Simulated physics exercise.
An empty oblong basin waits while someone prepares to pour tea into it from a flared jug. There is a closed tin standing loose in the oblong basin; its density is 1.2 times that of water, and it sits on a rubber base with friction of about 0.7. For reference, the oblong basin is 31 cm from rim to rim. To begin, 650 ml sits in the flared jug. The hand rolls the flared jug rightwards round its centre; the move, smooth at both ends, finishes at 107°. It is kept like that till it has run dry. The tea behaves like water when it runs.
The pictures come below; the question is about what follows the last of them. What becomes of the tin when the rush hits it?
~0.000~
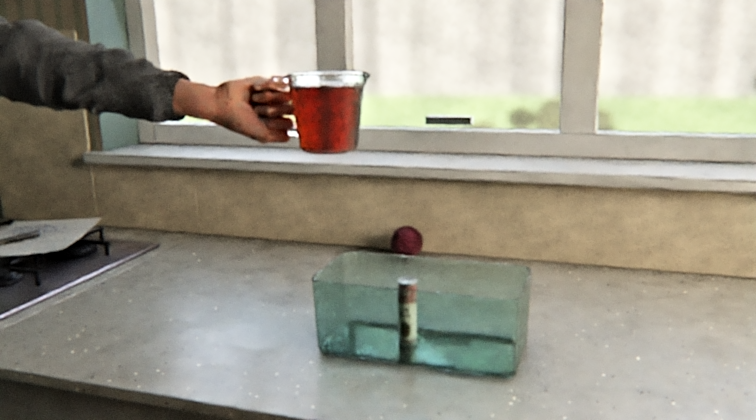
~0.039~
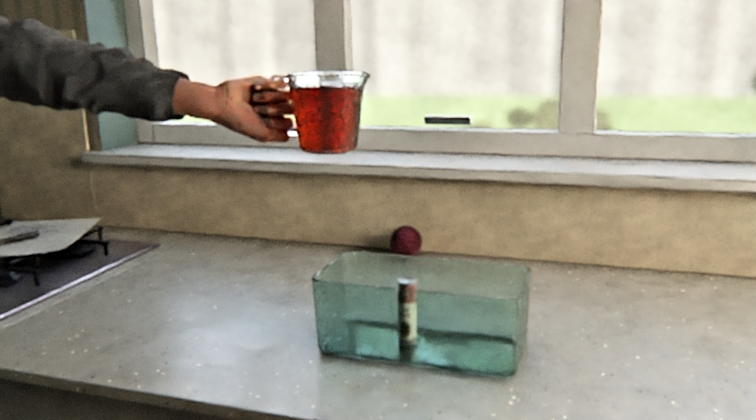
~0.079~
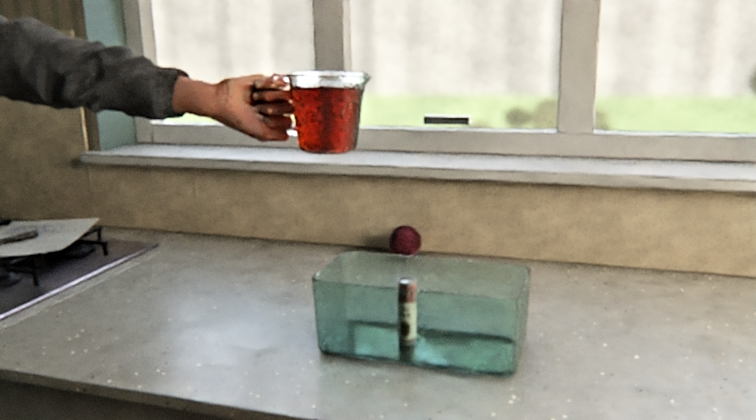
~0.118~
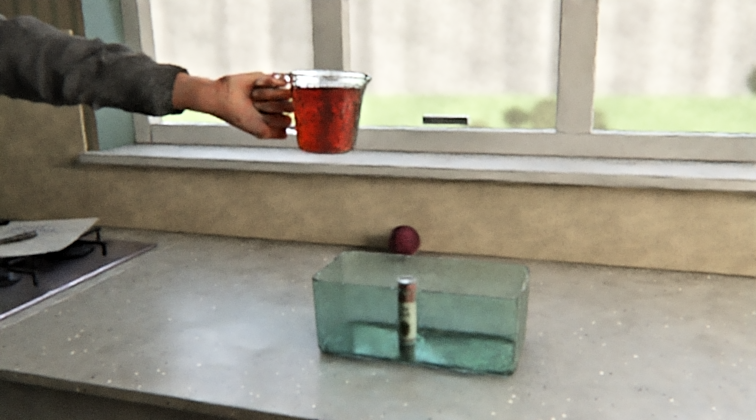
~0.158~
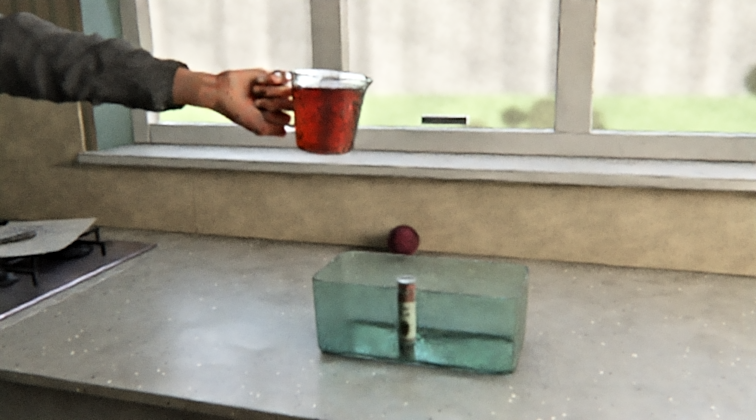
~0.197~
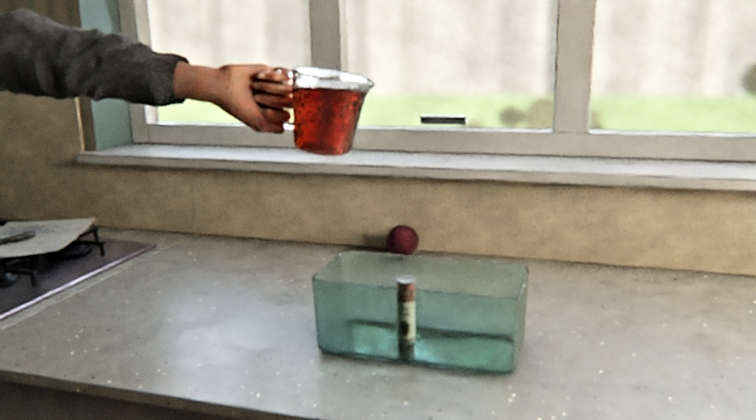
The tin stays upright.
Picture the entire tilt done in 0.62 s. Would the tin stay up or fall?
Then the tin does not tip.
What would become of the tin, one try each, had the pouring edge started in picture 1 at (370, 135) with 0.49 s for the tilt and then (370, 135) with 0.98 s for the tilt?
Run one: It tumbles. Run two: It tumbles.
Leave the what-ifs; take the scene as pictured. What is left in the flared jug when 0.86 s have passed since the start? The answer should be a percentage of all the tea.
Share remaining: Approx. 16 %.
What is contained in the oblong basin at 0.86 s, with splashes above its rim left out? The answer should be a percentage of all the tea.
That comes to about 50 percent.
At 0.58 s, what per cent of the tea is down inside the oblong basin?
Roughly 2 per cent.
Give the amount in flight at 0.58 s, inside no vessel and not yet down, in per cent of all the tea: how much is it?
My guess is roughly 26 %.
After 0.58 s the tilt is 69° and 73 per cent is still to pour; the tin stands where it began.
After 0.86 s the tilt is 103° and 16 per cent is still to pour; the tin stands where it began.
After 1.16 s the tilt is 107° and 0 per cent is still to pour; the tin stands where it began.
After 1.48 s the tilt is 107° and 0 per cent is still to pour; the tin stands where it began.
In the end the tin stands where it began.
